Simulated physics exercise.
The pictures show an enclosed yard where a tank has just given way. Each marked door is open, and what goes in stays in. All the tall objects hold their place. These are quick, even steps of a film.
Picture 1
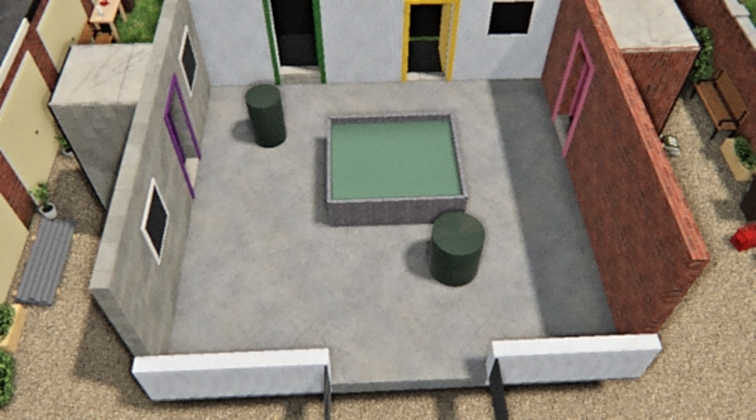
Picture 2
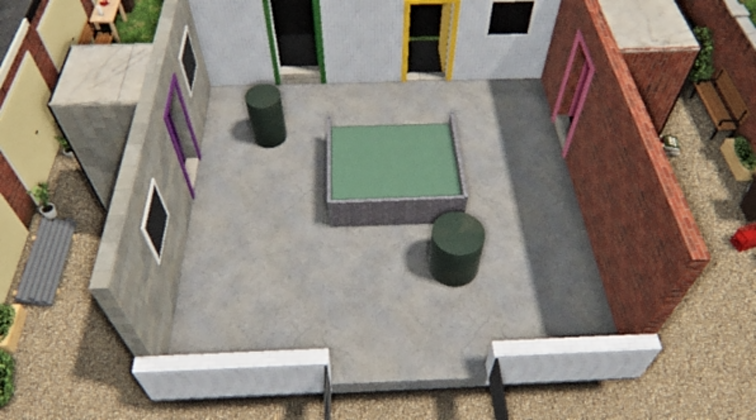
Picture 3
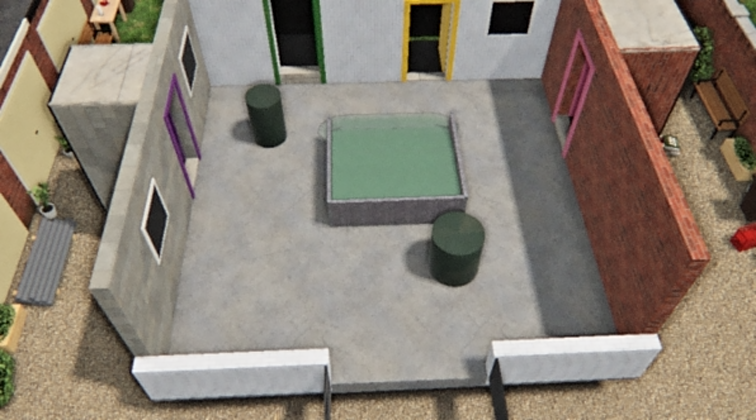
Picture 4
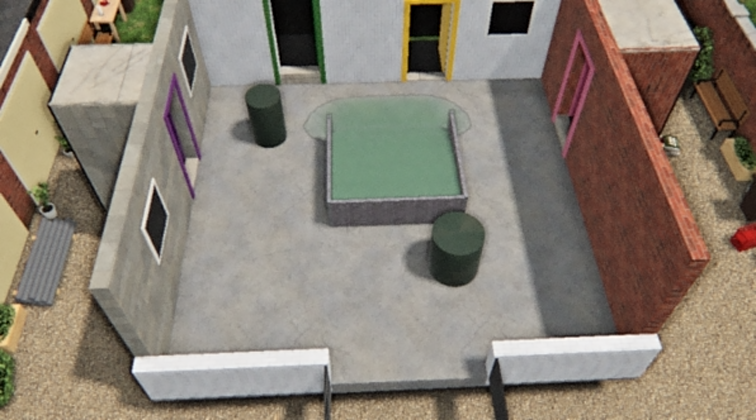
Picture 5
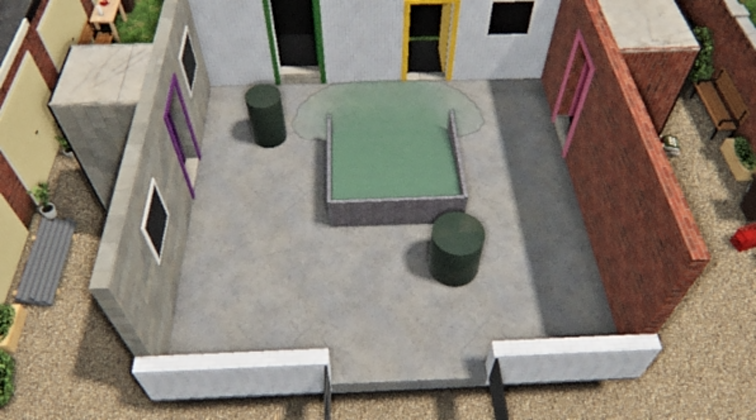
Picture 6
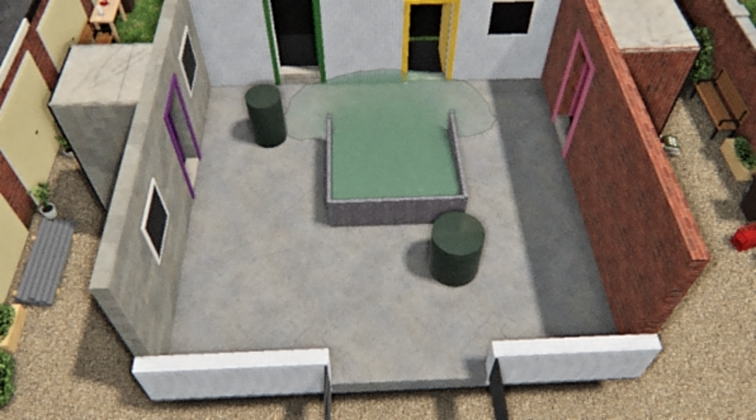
A walled tank in an enclosed yard opens at its far side and green water spreads out.
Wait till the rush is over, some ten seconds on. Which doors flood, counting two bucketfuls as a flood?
One by one: The pink door holds within the limit; the green door holds within the limit; the yellow door floods; the purple door holds within the limit.
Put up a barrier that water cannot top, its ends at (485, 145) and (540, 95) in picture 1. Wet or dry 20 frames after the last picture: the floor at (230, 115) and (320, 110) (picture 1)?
One after the other: Flooded, covered.
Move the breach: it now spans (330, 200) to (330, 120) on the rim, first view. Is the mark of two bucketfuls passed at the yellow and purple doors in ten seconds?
Then: Yellow door keeps below it; purple door passes that mark.
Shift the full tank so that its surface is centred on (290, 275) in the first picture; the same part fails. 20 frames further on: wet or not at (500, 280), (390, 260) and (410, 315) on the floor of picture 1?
In that order: No water, free of water, not flooded.
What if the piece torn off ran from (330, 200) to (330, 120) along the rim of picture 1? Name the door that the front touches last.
It is the pink-painted one.
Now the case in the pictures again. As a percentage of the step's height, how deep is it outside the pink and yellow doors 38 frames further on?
About 50 and 190 per cent.
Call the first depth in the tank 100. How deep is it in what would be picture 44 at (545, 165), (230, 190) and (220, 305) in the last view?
In that order: 12, 8 and 4 per cent.
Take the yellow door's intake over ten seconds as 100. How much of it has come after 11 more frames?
Close to 55 %.
A moment on, water covers 20 % of the floor; the pink door not reached, the green door wet at the sill, nothing in, the yellow door far over two buckets in, the purple door not reached.
Next, water covers 20 % of the floor; the pink door not reached, the green door wet at the sill, nothing in, the yellow door far over two buckets in, the purple door not reached.
Then, water covers 40 % of the floor; the pink door wet at the sill, nothing in, the green door wet at the sill, nothing in, the yellow door far over two buckets in, the purple door wet at the sill, nothing in.
Later, water covers 85 % of the floor; the pink door wet at the sill, nothing in, the green door wet at the sill, nothing in, the yellow door far over two buckets in, the purple door wet at the sill, nothing in.
In the end, water covers 95 % of the floor; the pink door wet at the sill, nothing in, the green door wet at the sill, nothing in, the yellow door far over two buckets in, the purple door wet at the sill, nothing in.
